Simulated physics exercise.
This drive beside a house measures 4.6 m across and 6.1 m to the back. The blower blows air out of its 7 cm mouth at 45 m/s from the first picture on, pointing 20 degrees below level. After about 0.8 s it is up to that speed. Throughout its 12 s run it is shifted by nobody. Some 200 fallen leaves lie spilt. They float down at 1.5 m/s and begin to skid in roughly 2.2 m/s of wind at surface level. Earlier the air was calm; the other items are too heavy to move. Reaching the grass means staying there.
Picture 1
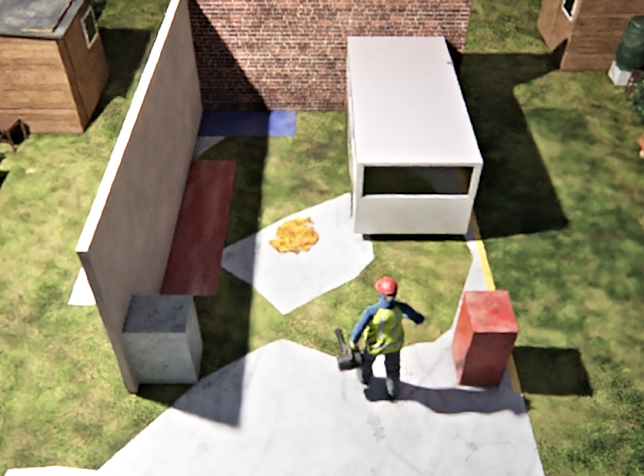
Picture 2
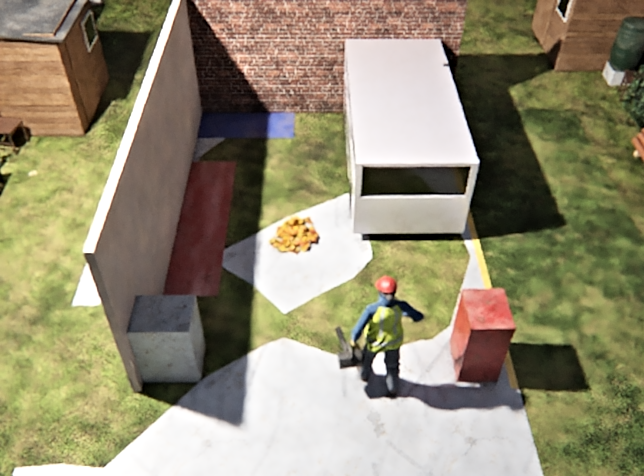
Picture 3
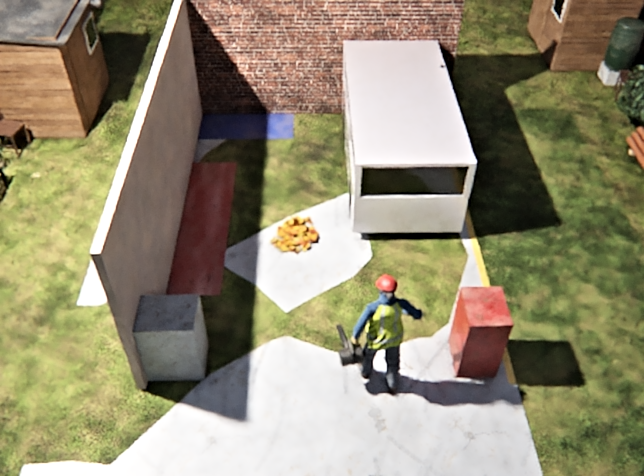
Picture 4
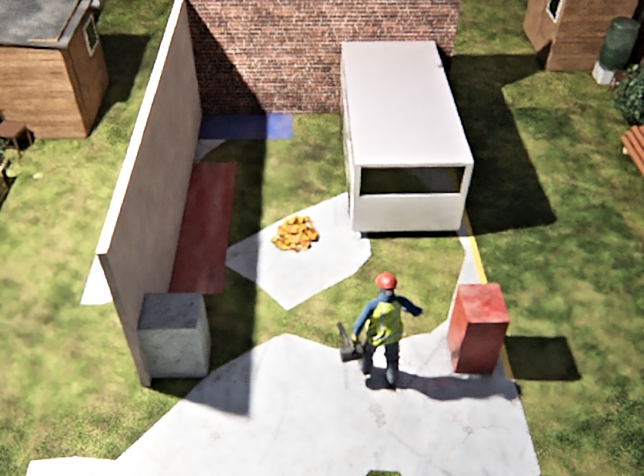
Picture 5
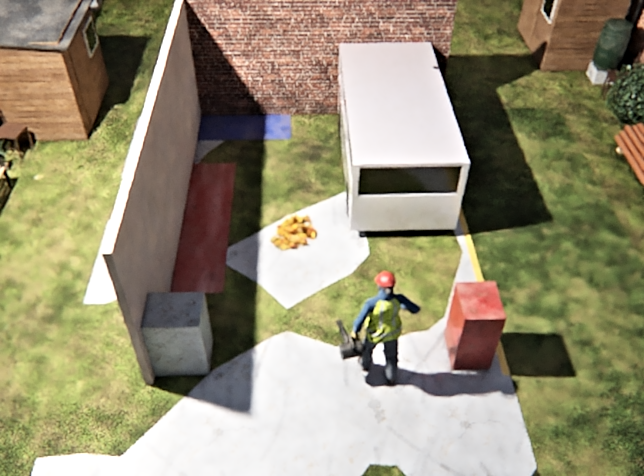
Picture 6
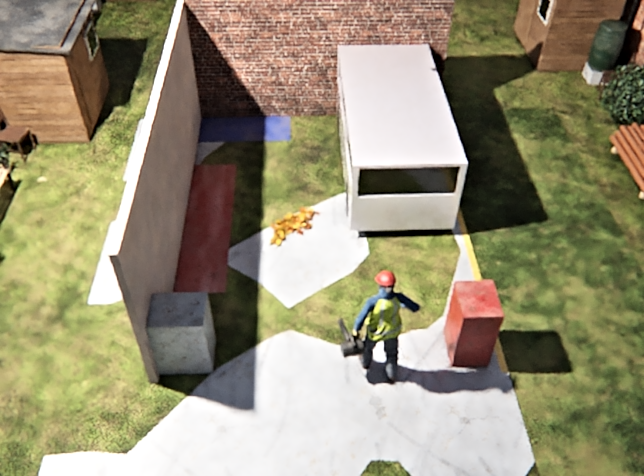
Driveway beside a brick house, a figure in a red helmet holding a blower, orange leaves lying still, then starting to shift slightly.
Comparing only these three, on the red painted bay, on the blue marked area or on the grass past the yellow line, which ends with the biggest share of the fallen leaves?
The biggest share goes to the blue one.
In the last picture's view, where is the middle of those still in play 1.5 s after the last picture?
Centre estimate: (250, 148) px.
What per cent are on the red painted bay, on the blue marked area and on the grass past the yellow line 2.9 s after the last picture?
I'd say around 2 per cent at red, 60 per cent at blue, 0 per cent at yellow.
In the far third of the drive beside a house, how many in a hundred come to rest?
Roughly 100 in a hundred.
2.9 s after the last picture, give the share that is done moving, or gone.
It comes to some 15 per cent.
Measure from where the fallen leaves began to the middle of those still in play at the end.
About 3.2 metres.
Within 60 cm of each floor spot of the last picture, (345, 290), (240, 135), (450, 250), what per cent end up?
In order: About 0 %, then 70 %, then 0 %.
Then, 1.5 s after the last picture, 100 % are on the move or not yet settled, 24 % are on the blue marked area, 0 % on the grass past the yellow line and 8 % on the red painted bay; the middle of those still in play is near (250, 148).
Then, 2.9 s after the last picture, 84 % are on the move or not yet settled, 62 % are on the blue marked area, 0 % on the grass past the yellow line and 2 % on the red painted bay; the middle of those still in play is near (241, 133).
Then, 5.7 s after the last picture, 64 % are on the move or not yet settled, 77 % are on the blue marked area, 0 % on the grass past the yellow line and 0 % on the red painted bay; the middle of those still in play is near (239, 131).
Then, 11.1 s after the last picture, at the end, 84 % are on the blue marked area, 0 % on the grass past the yellow line and 0 % on the red painted bay; the middle of those still in play is near (239, 129).
